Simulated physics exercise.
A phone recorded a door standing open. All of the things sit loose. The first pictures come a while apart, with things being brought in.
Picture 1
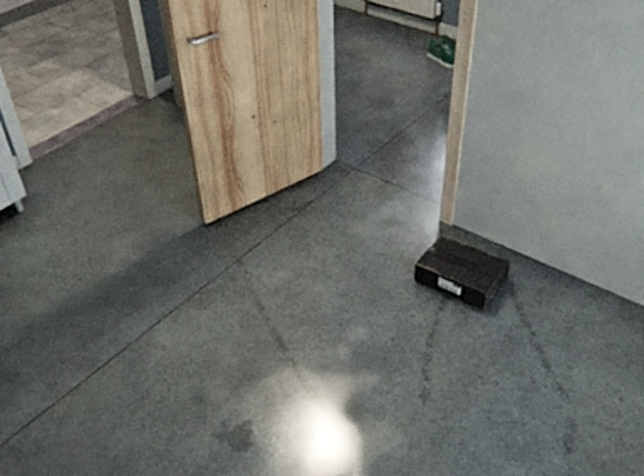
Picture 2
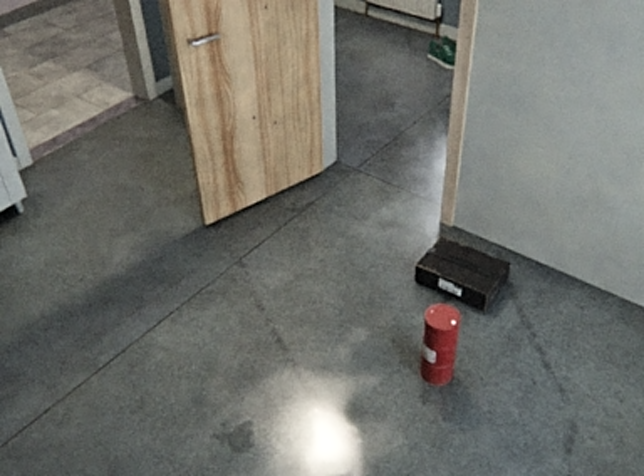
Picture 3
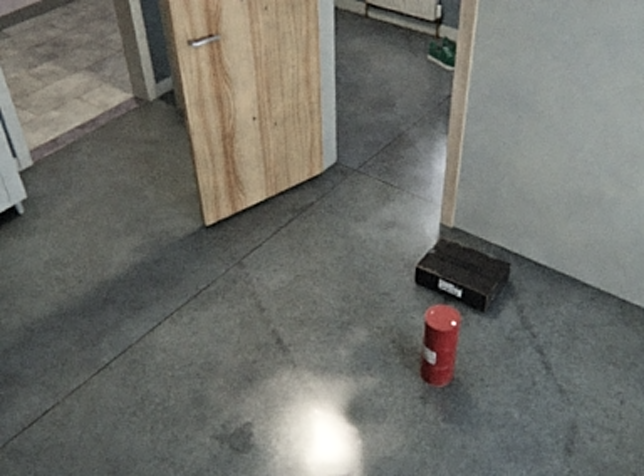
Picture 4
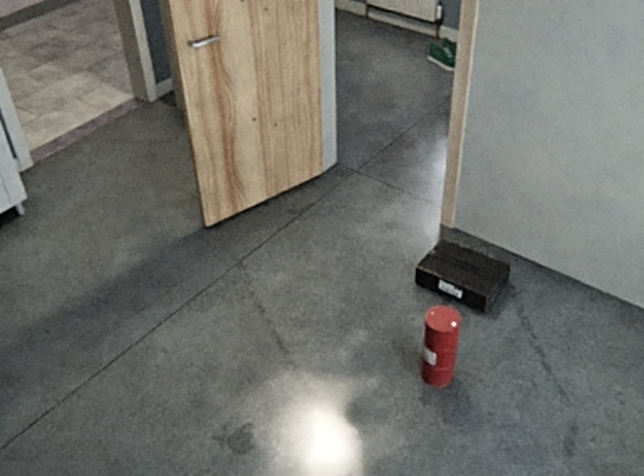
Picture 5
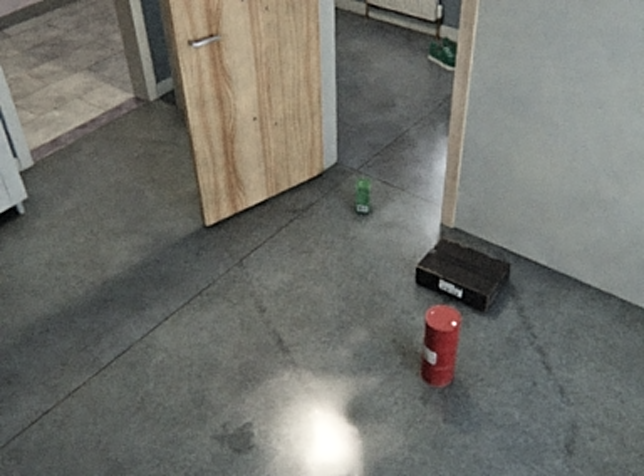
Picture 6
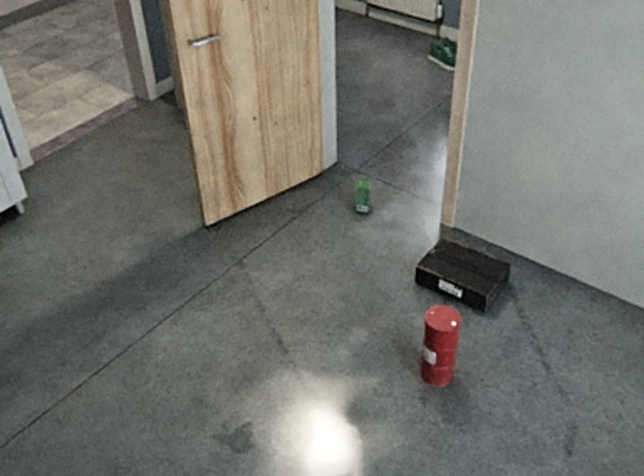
A room with a smooth grey concrete floor is seen from above at an angle, with a wooden door standing wide open near the centre. A black parcel lies by the pale wall on the right, with a green object in the background beyond it. A red canister appears in front of the parcel, then a small green carton appears near the door's edge, while the door and camera stay still.
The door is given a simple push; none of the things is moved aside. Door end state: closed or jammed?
Closed.
Then, 1.40 s later than the last frame, door 63° open.
Then, 2.50 s later than the last frame, door 19° open; green carton moved about its own width near (373, 192).
When it is over, door 0° open; moved from the start, green carton; the other 2 as before. End places, in pixels of the last picture, green carton near (389, 182).
